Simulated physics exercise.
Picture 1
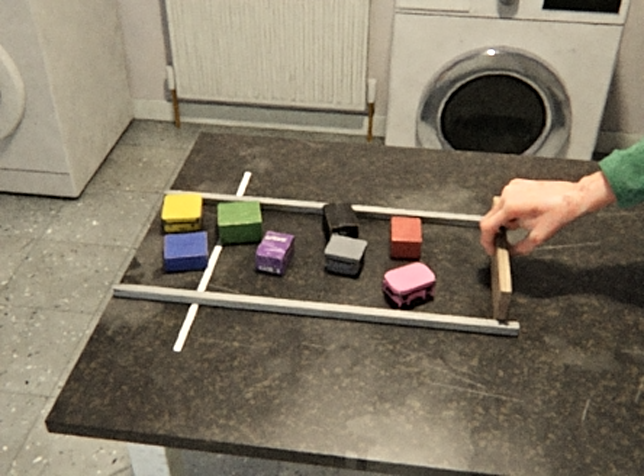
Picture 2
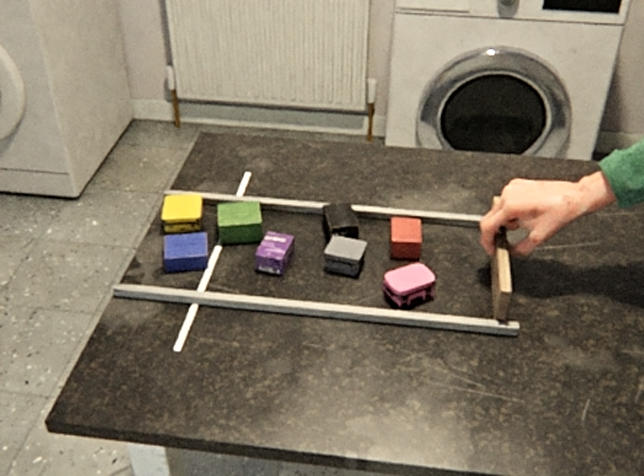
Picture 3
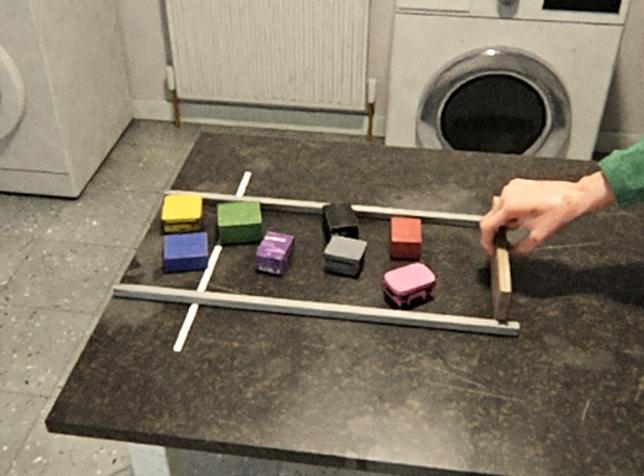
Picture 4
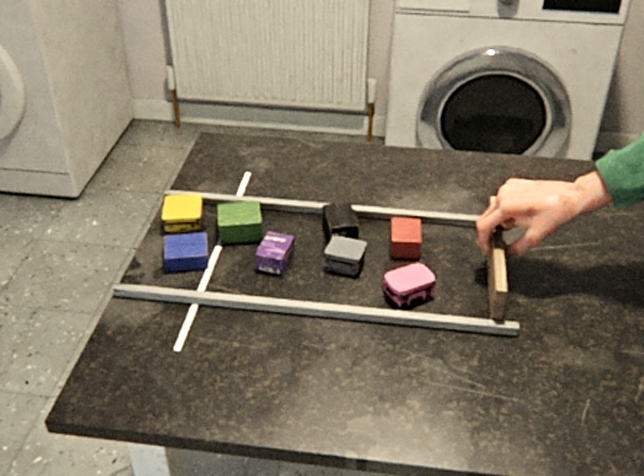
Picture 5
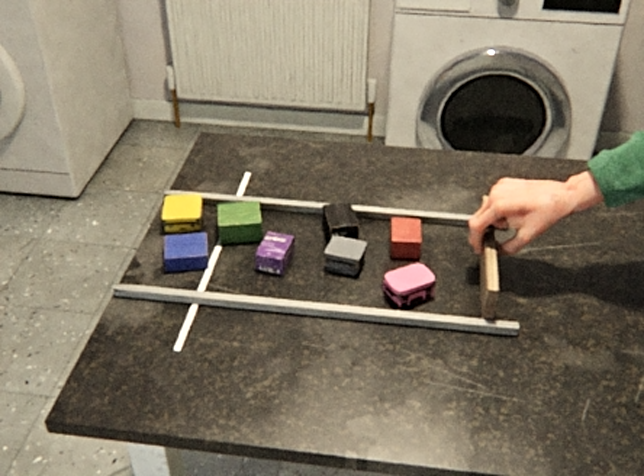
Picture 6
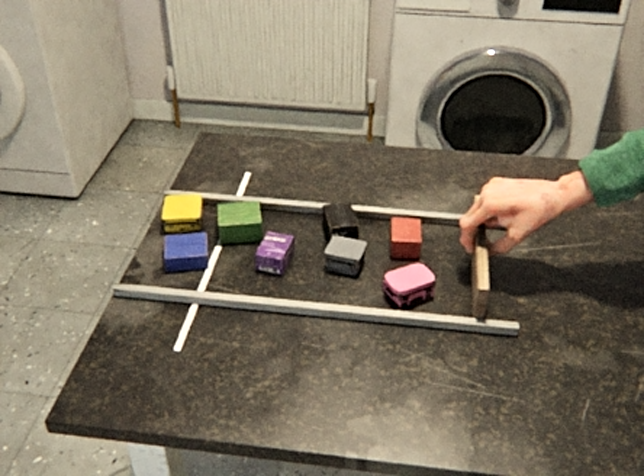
A hand in a green sleeve holds a small upright board at the right end of two pale rails and, after staying nearly still, slides it slightly left. Between the rails sit yellow, blue and green blocks at left, purple, black and grey ones mid-way, and red and pink ones nearer the board, all unmoving. The fixed view looks down on a dark speckled table, with a tape strip crossing at left and a radiator and washing machine behind.
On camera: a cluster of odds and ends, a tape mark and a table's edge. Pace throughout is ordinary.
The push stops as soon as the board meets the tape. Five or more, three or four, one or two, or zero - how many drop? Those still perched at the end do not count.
I predict that one of them or two will leave the table.
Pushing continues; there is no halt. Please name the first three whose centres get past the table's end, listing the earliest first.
Yellow case, blue block, green block.
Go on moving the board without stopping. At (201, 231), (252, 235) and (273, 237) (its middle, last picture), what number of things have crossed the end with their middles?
Per position: 3 / 1 / 0.
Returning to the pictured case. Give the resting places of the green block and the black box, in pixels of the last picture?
I'd put one close to (150, 220) and the other close to (190, 206).
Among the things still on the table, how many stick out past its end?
Expected count: 1.
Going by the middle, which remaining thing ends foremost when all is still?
Green block.
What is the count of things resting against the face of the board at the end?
At rest, 3 are in contact.
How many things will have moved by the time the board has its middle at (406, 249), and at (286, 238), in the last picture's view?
Note: First position 2; second position 7.
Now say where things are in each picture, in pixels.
In the first picture, yellow case (183, 214); blue block (187, 252); green block (240, 222); board (499, 257); tape (218, 249).
In the second picture, blue block (187, 252); purple box (275, 252).
In the third picture, green block (240, 223); pink case (409, 286).
In the fourth picture, yellow case (183, 214); red block (406, 238).
In the fifth picture, blue block (187, 252); black box (340, 223).
In the sixth picture, yellow case (183, 214); blue block (187, 252); green block (240, 223); board (479, 255); tape (218, 249).
A little later, none off yet; yellow case at rest near (183, 214); blue block at rest near (187, 252); green block at rest near (240, 223).
When it is over, the number that fall off is one or two; down, blue block and yellow case.
